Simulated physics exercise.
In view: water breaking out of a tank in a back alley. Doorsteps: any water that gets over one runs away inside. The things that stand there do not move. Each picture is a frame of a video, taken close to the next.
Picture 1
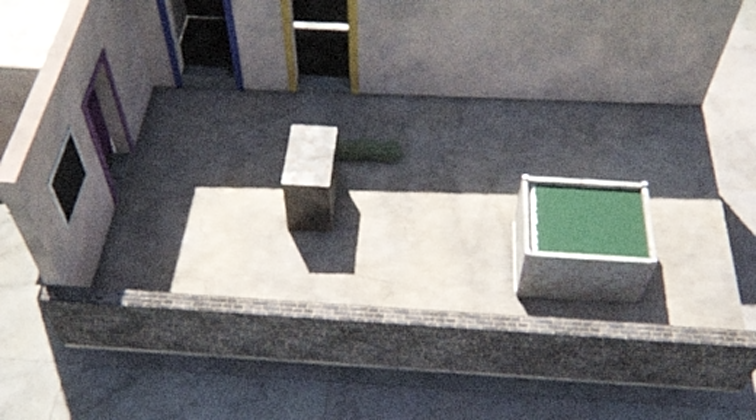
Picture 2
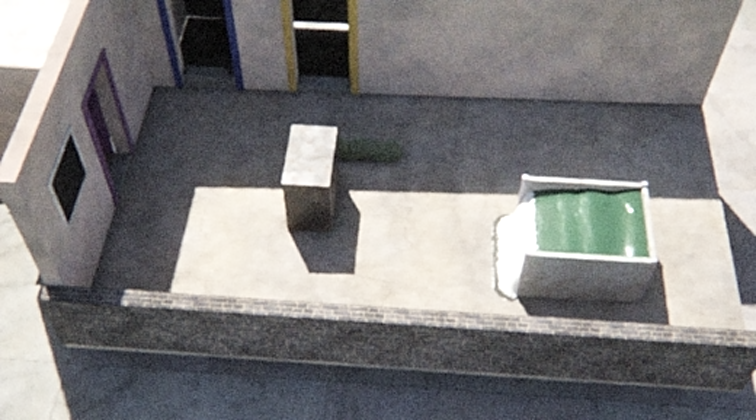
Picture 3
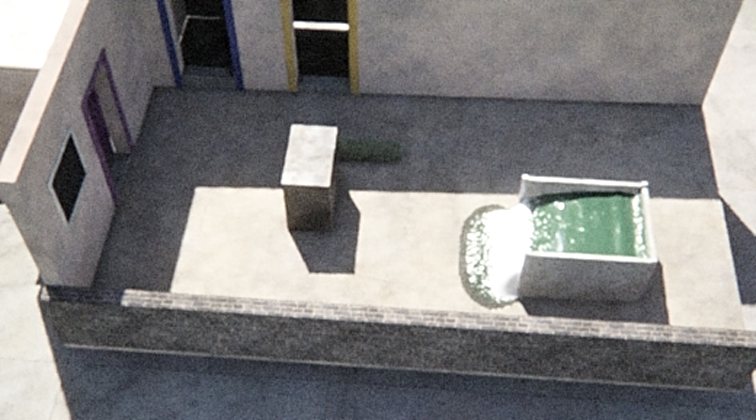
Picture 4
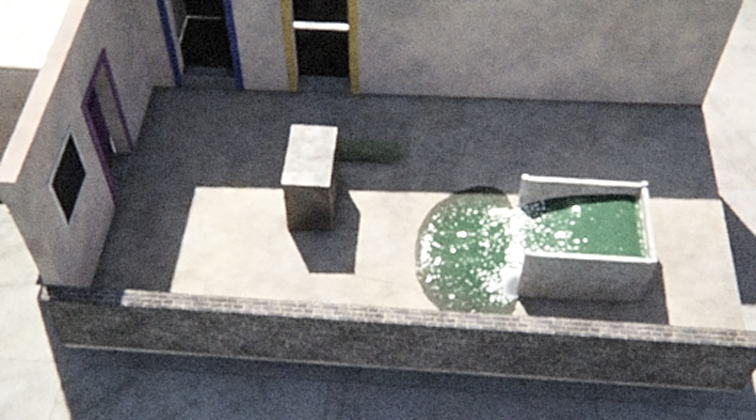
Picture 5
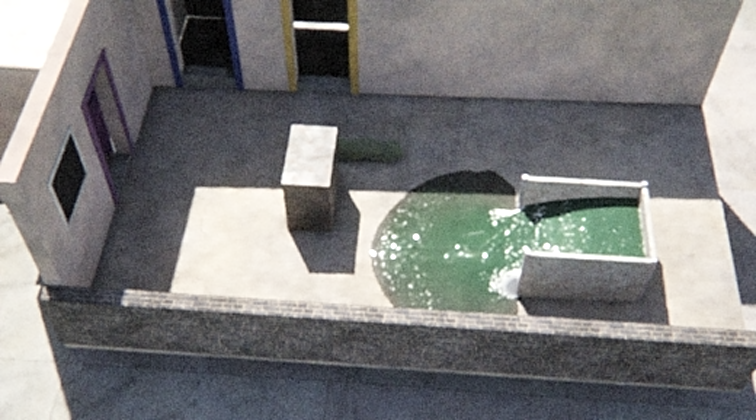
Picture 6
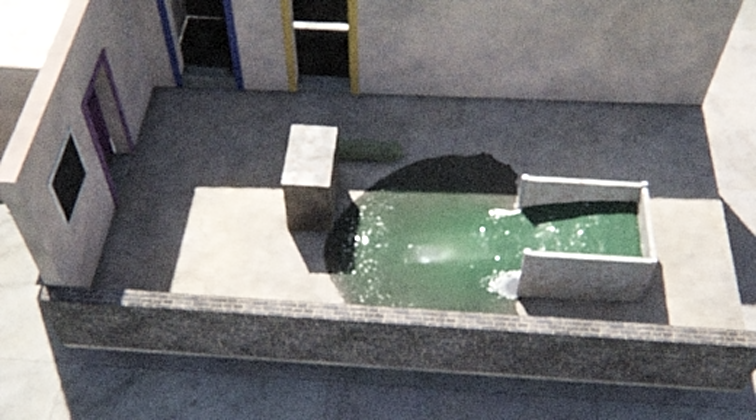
In a walled back alley, an open tank of green water stands still, then water bursts from its left side in white foam and spreads leftward across the pale ground in a widening, rounded pool toward a pale block.
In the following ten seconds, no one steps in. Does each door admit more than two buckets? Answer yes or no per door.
Answers: The blue door: No; the yellow door: No; the purple door: Yes.
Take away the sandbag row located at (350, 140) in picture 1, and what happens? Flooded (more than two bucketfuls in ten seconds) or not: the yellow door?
Outcome for the yellow door: It crosses.
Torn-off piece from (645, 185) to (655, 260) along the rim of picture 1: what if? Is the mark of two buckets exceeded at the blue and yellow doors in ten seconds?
One by one: Blue ends up below, yellow ends up below.
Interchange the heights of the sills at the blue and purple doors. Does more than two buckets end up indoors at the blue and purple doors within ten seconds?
Okay, so blue gets too much, and purple doesn't reach it.
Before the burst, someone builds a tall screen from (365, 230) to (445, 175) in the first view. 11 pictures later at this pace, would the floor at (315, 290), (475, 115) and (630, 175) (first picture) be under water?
Taking them in order, I'd say soaked, soaked and parched.
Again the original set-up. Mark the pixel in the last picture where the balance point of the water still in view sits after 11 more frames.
I'd say near (344, 246).
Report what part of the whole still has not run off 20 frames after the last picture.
About 98 per cent.
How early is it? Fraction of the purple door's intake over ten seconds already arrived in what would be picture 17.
It comes to around 0 percent of the ten-second total.
A moment on, water covers 35 % of the floor; the blue door not reached, the yellow door not reached, the purple door not reached.
Next, water covers 50 % of the floor; the blue door not reached, the yellow door wet at the sill, nothing in, the purple door wet at the sill, nothing in.
Then, water covers 55 % of the floor; the blue door wet at the sill, nothing in, the yellow door wet at the sill, nothing in, the purple door over two buckets in.
Later, water covers 65 % of the floor; the blue door under two buckets in, the yellow door wet at the sill, nothing in, the purple door over two buckets in.
In the end, water covers 70 % of the floor; the blue door under two buckets in, the yellow door wet at the sill, nothing in, the purple door far over two buckets in.
